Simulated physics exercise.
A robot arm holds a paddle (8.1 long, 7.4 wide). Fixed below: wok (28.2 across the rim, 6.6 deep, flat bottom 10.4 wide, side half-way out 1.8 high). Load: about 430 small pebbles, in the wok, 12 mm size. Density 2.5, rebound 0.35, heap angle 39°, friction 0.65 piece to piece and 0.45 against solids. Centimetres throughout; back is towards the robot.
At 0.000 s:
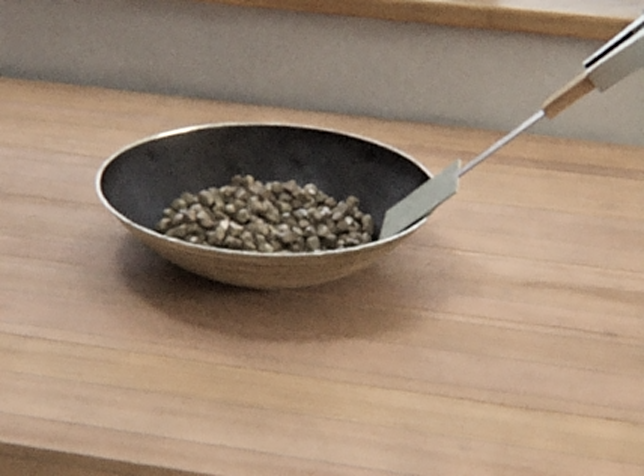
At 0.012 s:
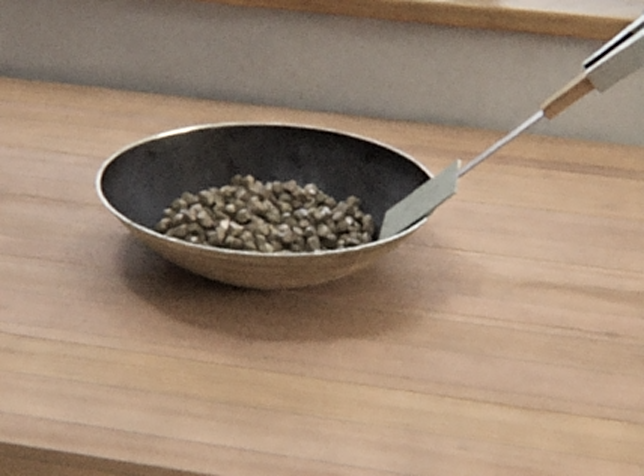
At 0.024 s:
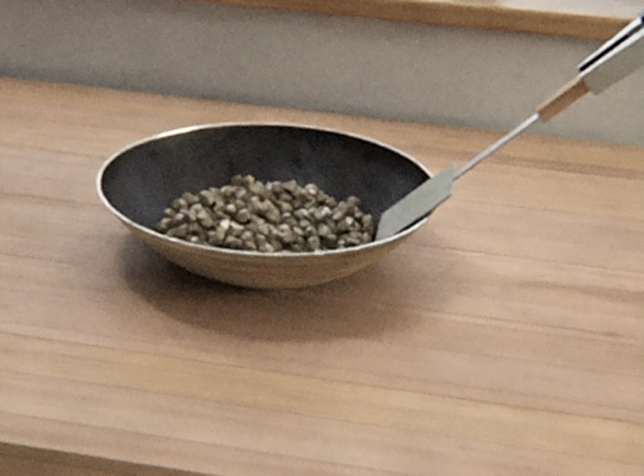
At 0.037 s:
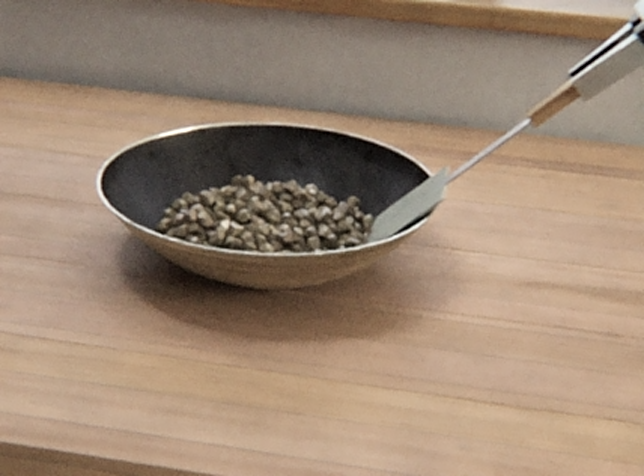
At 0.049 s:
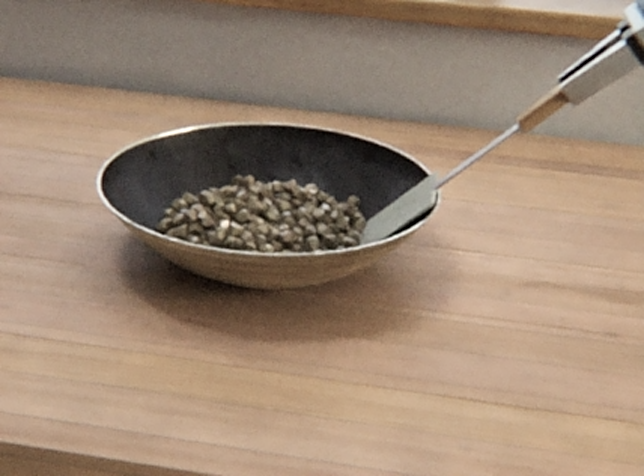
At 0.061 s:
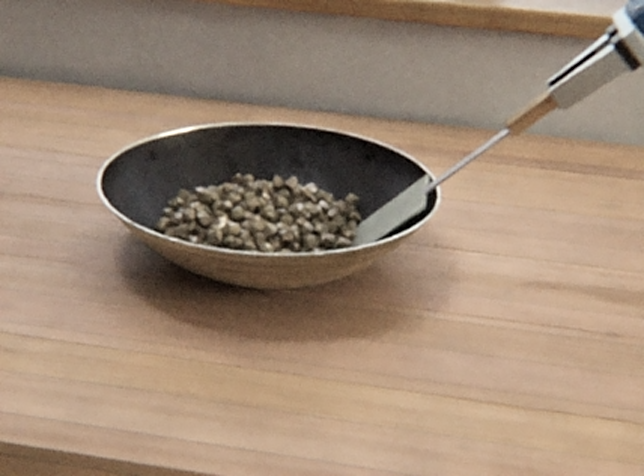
On a wooden tabletop, a dark wok holds a heap of small brownish pebbles, with a robot arm's flat paddle resting inside its right rim. The paddle barely moves at first, then slides slightly down and left against the heap's right edge, nudging a few pebbles while the wok stays still.
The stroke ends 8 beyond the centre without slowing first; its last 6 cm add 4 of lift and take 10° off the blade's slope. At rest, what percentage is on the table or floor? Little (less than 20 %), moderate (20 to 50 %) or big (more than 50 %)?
On the table or floor the share is little, less than 20 %.
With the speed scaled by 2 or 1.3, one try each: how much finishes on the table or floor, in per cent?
Some 25 and 20 per cent.
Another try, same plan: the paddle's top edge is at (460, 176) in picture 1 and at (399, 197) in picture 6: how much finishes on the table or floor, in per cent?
About 25 per cent.
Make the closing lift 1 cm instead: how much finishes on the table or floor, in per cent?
About 10 per cent.
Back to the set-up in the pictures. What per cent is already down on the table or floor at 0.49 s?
About 10 per cent.
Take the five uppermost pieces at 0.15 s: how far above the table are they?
About 6 cm.
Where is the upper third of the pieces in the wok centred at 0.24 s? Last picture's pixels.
At about (168, 181).
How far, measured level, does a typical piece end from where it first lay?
Roughly 5 cm.
After 0.15 s, sloping 45°, highest piece 6 above the table; 427 in the wok.
After 0.24 s, sloping 42°, highest piece 8 above the table; 426 in the wok, 1 on the blade or in flight.
After 0.49 s, sloping 35°, highest piece 8 above the table; 381 in the wok, 33 on the table or floor, 13 on the blade or in flight.
After 1.54 s, sloping 35°, highest piece 7 above the table; 378 in the wok, 49 on the table or floor.
In the end, 378 in the wok, 49 on the table or floor. That is 11 % on the table or floor.
